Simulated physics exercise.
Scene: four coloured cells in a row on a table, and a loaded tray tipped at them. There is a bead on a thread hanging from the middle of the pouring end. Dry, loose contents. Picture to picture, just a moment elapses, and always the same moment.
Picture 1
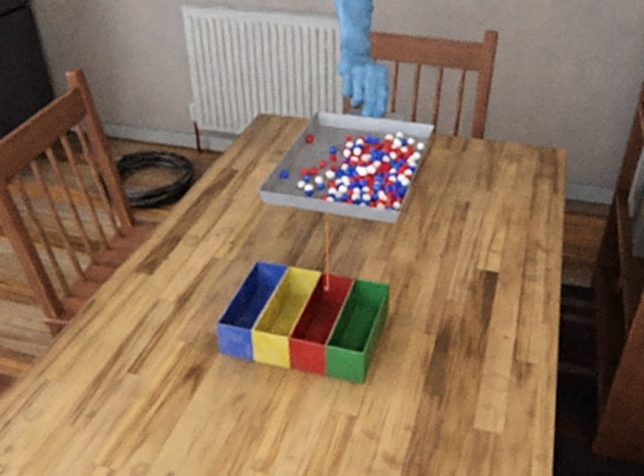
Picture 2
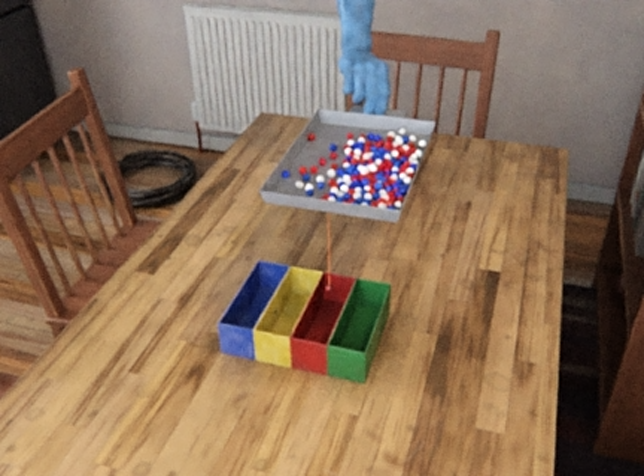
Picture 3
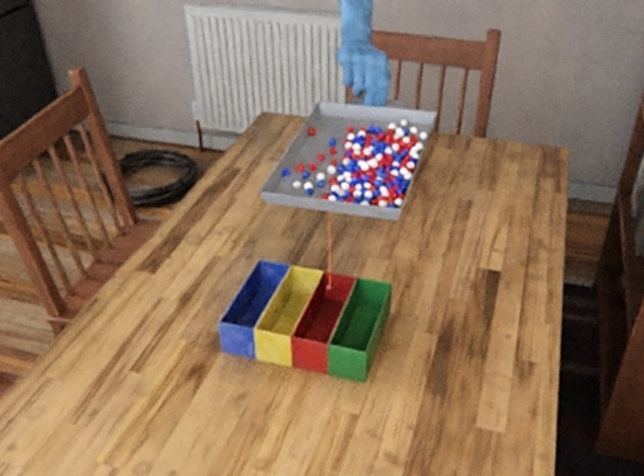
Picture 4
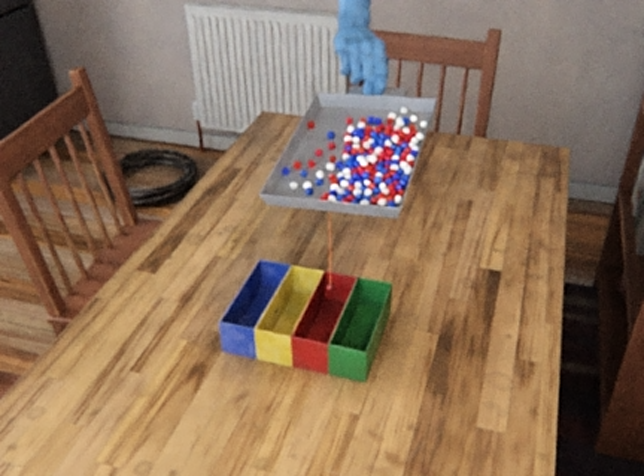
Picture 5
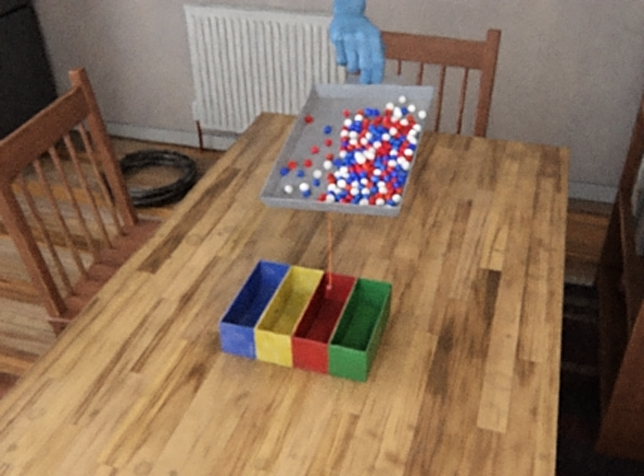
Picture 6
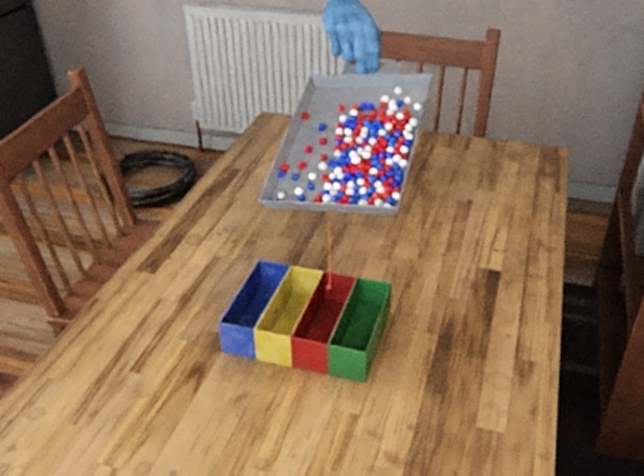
The footage shows a blue-gloved hand at the far edge of a grey tray of red, white and blue beads, gradually tilting it toward four coloured cells on a wooden table, while the beads shift slightly within the tray.
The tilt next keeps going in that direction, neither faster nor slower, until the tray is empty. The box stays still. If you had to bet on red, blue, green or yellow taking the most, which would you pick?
I would pick blue.
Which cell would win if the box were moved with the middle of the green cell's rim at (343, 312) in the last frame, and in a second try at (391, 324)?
Try 1 - the cell in yellow; try 2 - that blue cell.
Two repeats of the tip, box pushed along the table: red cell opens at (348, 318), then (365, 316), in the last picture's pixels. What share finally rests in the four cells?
First 60 %, then 30 %.
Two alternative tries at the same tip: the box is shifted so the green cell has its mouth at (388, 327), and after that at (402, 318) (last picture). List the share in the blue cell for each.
It works out to 30 percent and then 20 percent.
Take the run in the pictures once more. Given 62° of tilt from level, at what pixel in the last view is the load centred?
I'd put the middle of the pieces at roughly (301, 198).
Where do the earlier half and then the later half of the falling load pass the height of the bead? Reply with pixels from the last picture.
Half one: (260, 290), half two: (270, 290).
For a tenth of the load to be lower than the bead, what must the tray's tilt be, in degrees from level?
Reading: Some 70°.
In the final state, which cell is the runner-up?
The runner-up is the yellow one.
Soon, tray tipped steeply; most on the tray; a stray few in the yellow cell; a stray few in the blue cell; a small part falling or outside the box.
A while on, tray tipped right over; a small part on the tray; about a third in the blue cell; about a quarter in the yellow cell; a small part in the red cell; a stray few in the green cell; about a quarter falling or outside the box.
Towards the end, tray tipped past a quarter turn; about half in the blue cell; about a quarter in the yellow cell; a small part in the red cell; a stray few in the green cell; a small part falling or outside the box.
Finally, tray tipped past a quarter turn; about half in the blue cell; about a quarter in the yellow cell; a small part in the red cell; a stray few in the green cell; a small part outside the box.
